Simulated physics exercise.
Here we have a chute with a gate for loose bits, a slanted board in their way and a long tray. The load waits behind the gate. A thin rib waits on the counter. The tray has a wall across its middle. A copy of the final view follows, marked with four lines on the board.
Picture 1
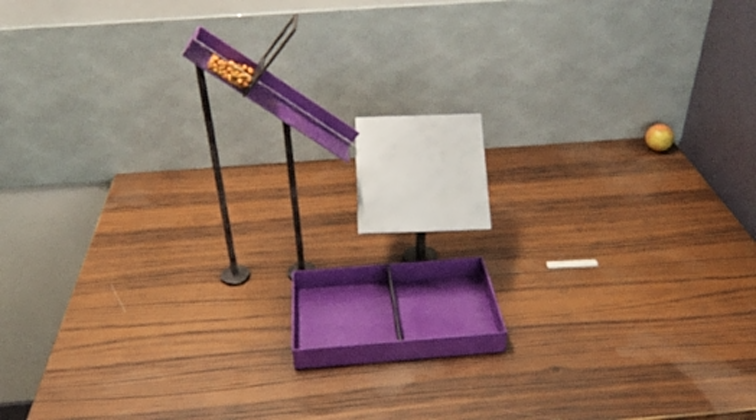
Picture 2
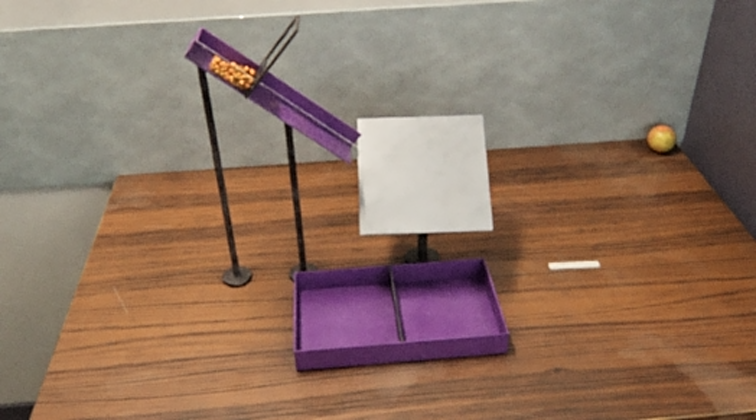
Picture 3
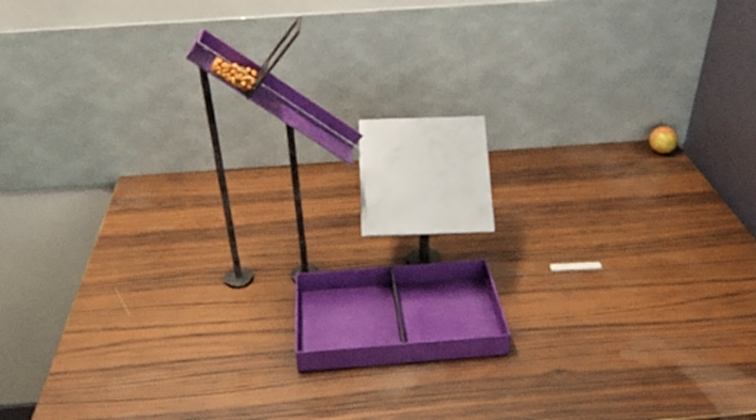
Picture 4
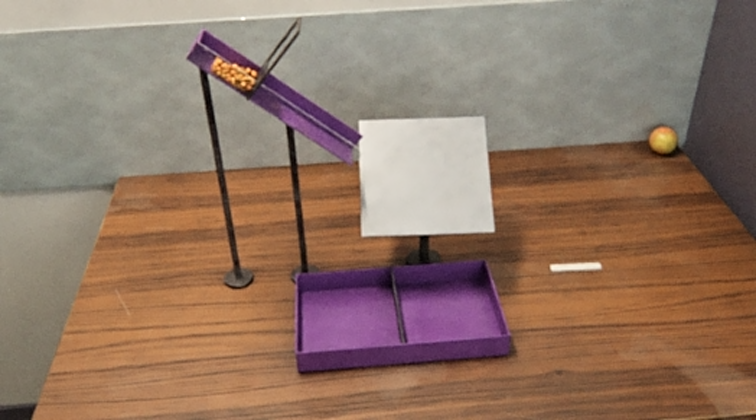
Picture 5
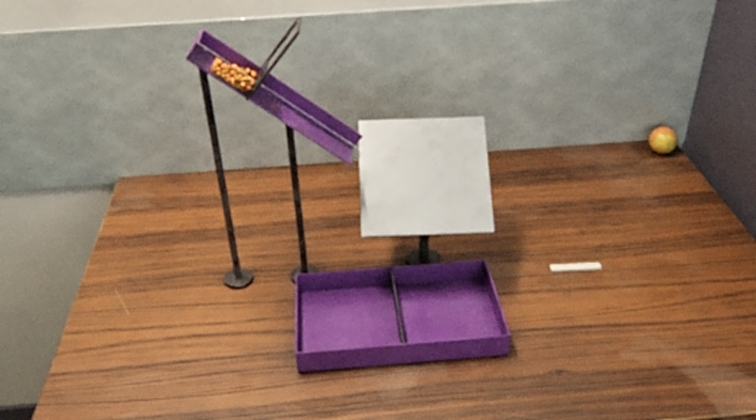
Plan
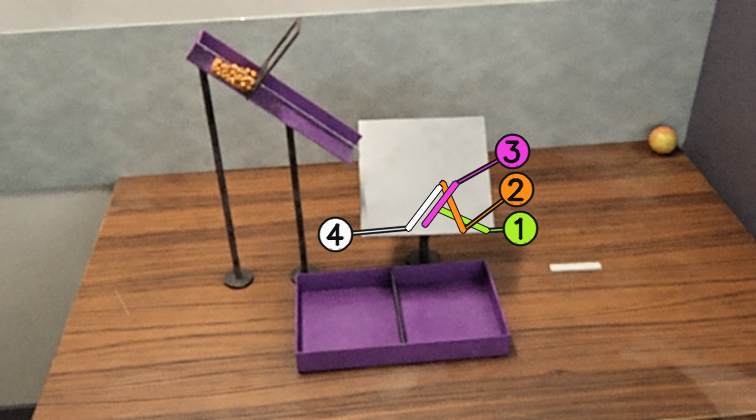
On a wooden counter, a purple chute held a small heap of orange-brown bits behind its gate, near a tilted pale board and a divided purple tray, and nothing moved beyond a slight shift in the view.
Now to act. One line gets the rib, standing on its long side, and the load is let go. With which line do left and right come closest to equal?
Line 4 does it best.
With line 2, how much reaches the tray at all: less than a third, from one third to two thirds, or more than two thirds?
Line 2 gives more than two thirds.
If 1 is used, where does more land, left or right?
More lands on the right.
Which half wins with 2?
More lands on the right.
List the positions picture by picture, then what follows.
In the first picture, load behind the gate at (237, 74), roasted chickpeas; lip of the chute at (348, 155), sloping fairly steeply.
In the second picture, middle of the board at (423, 173), tilted fairly steeply; middle of its low edge at (426, 232); of its high edge at (420, 117).
In the third picture, front corners of the tray at (296, 352) and (510, 335); front end of its middle wall at (404, 343); gate still shut at (265, 70).
In the fourth picture, middle of the load at (240, 77); lip at (352, 158).
In the fifth picture, middle of the load at (240, 77); lip at (351, 158).
On the marked copy, line 1 from (437, 208) to (486, 230); line 2 from (442, 183) to (463, 230); line 3 from (455, 183) to (425, 224); line 4 from (439, 187) to (408, 228).
For line 1, of what is caught, a small part in the left half, nearly all in the right.
For line 2, of what is caught, a small part in the left half, nearly all in the right.
For line 3, of what is caught, a small part in the left half, nearly all in the right.
For line 4, of what is caught, about half in the left half, about half in the right.
